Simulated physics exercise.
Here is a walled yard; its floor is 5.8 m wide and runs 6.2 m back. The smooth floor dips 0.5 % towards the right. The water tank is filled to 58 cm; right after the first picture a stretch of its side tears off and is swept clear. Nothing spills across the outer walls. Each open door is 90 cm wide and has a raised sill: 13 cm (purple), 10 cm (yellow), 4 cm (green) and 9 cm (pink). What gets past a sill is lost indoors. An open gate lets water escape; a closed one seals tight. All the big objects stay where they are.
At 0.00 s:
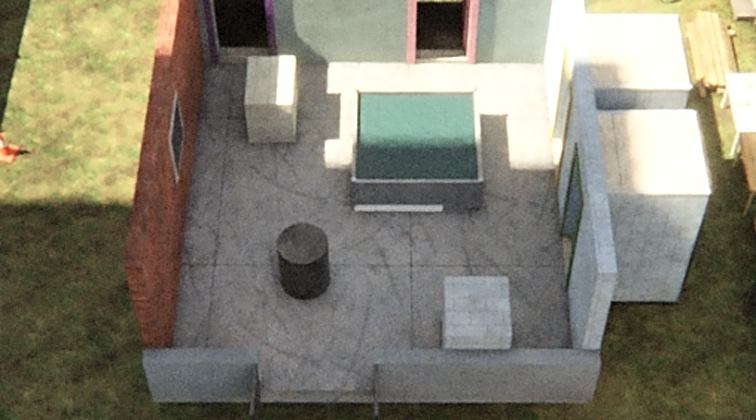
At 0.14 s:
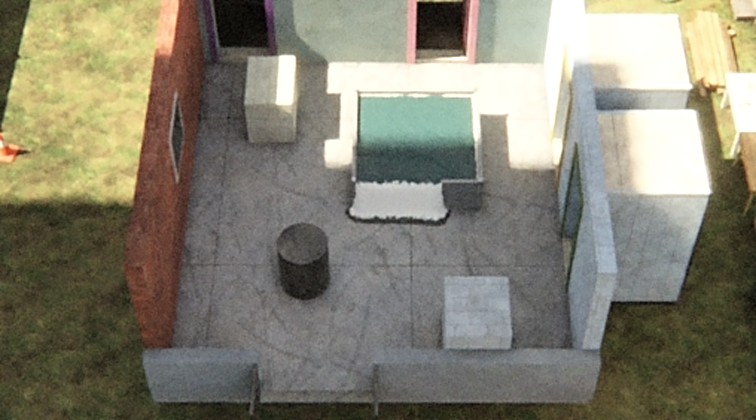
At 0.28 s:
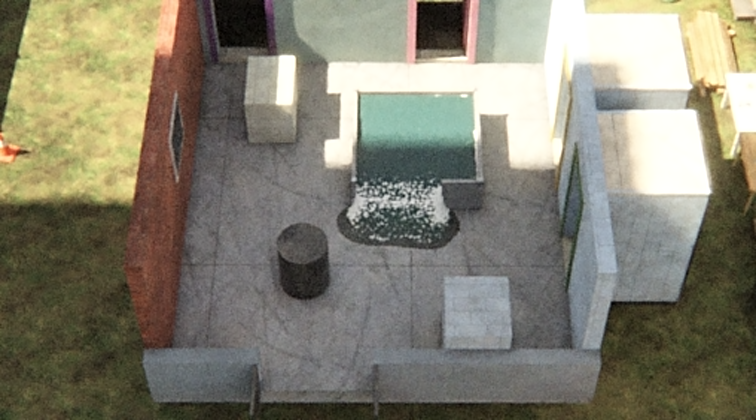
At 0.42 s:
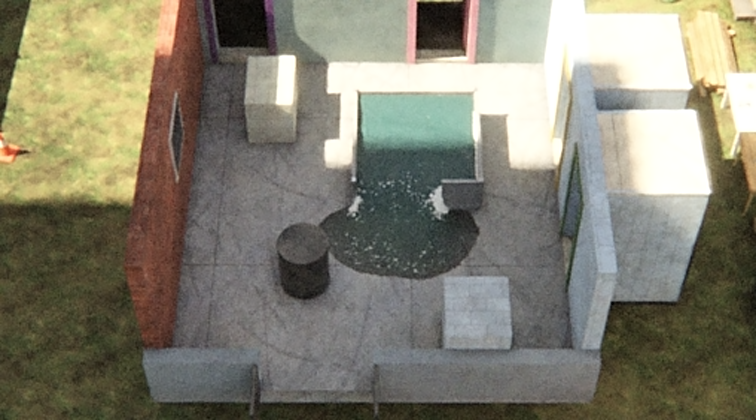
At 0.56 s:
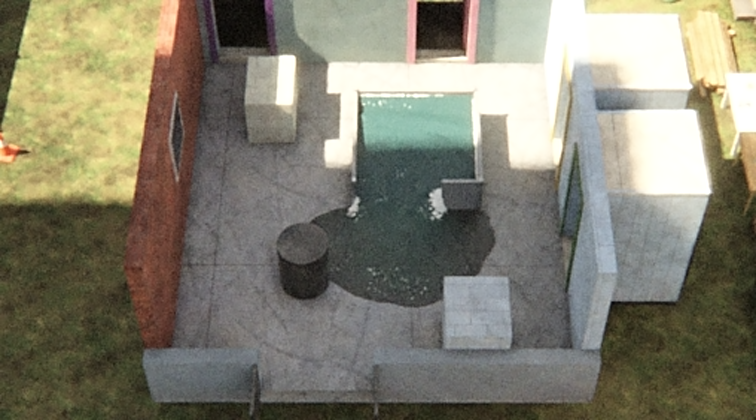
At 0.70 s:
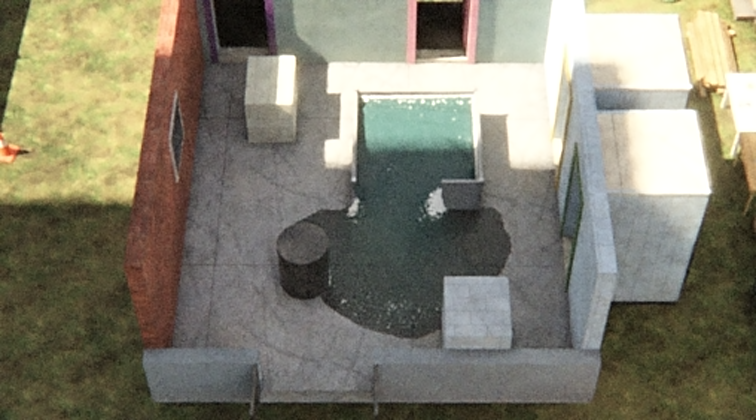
In a walled yard with a brick wall on the left, a rectangular tank of green water stands still until part of its front side gives way. Water pours through the gap in white foam, then spreads forward across the floor as a widening dark pool, reaching the dark cylinder and the pale block.
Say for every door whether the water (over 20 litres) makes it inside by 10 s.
Within that time: At the purple door it does not reach the limit; at the yellow door it keeps below the limit; at the green door it exceeds the limit; at the pink door it keeps below the limit.
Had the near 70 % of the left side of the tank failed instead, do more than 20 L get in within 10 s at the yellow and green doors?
Against that limit: Yellow under, green below.
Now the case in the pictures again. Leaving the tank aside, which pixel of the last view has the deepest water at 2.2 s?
Near (433, 376).
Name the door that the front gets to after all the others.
It is the pink one.
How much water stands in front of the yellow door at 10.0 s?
Roughly 3.0 cm deep.
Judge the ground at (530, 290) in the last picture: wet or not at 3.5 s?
It is wet.
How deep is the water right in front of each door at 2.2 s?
Depths in cm: Purple 0, yellow 0, green 3, pink 0.
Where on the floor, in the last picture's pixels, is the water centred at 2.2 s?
Around (405, 228).
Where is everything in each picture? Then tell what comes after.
The water tank at (416, 137) is whole and still, 58 cm deep, in the first picture.
Water pours out at (398, 197) and has run 0.7 m, to (444, 214); typically 11 cm deep outside, 58 cm at the water tank's back, in the second picture.
Water pours out at (398, 199) and has run 1.0 m, to (445, 239); typically 10 cm deep outside, 58 cm at the water tank's back, in the third picture.
Water pours out at (398, 199) and has run 1.4 m, to (430, 274); typically 8 cm deep outside, 58 cm at the water tank's back, in the fourth picture.
The front is at (427, 300), 1.8 m from the gap at (398, 200); 3.6 m2 of floor is under water; 56 cm left at the back of the water tank, in the fifth picture.
The front is at (411, 334), 2.4 m from the gap at (398, 200); 4.9 m2 of floor is under water; 49 cm left at the back of the water tank, in the sixth picture.
After 1.4 s water covers 25 % of the floor and is deepest (34 cm) near (433, 376); purple door not reached, yellow door not reached, green door not reached, pink door not reached.
After 2.2 s water covers 35 % of the floor and is deepest (32 cm) near (433, 376); purple door not reached, yellow door not reached, green door 3 cm at the sill, 0 L in, pink door not reached.
After 3.5 s water covers 45 % of the floor and is deepest (20 cm) near (420, 376); purple door not reached, yellow door not reached, green door 8 cm at the sill, 7 L in, pink door not reached.
After 6.0 s water covers 65 % of the floor and is deepest (14 cm) near (170, 375); purple door not reached, yellow door 3 cm at the sill, 0 L in, green door 9 cm at the sill, 39 L in, pink door not reached.
After 10.0 s water covers 90 % of the floor and is deepest (8 cm) near (205, 67); purple door 6 cm at the sill, 0 L in, yellow door 3 cm at the sill, 0 L in, green door 7 cm at the sill, 84 L in, pink door 3 cm at the sill, 0 L in.
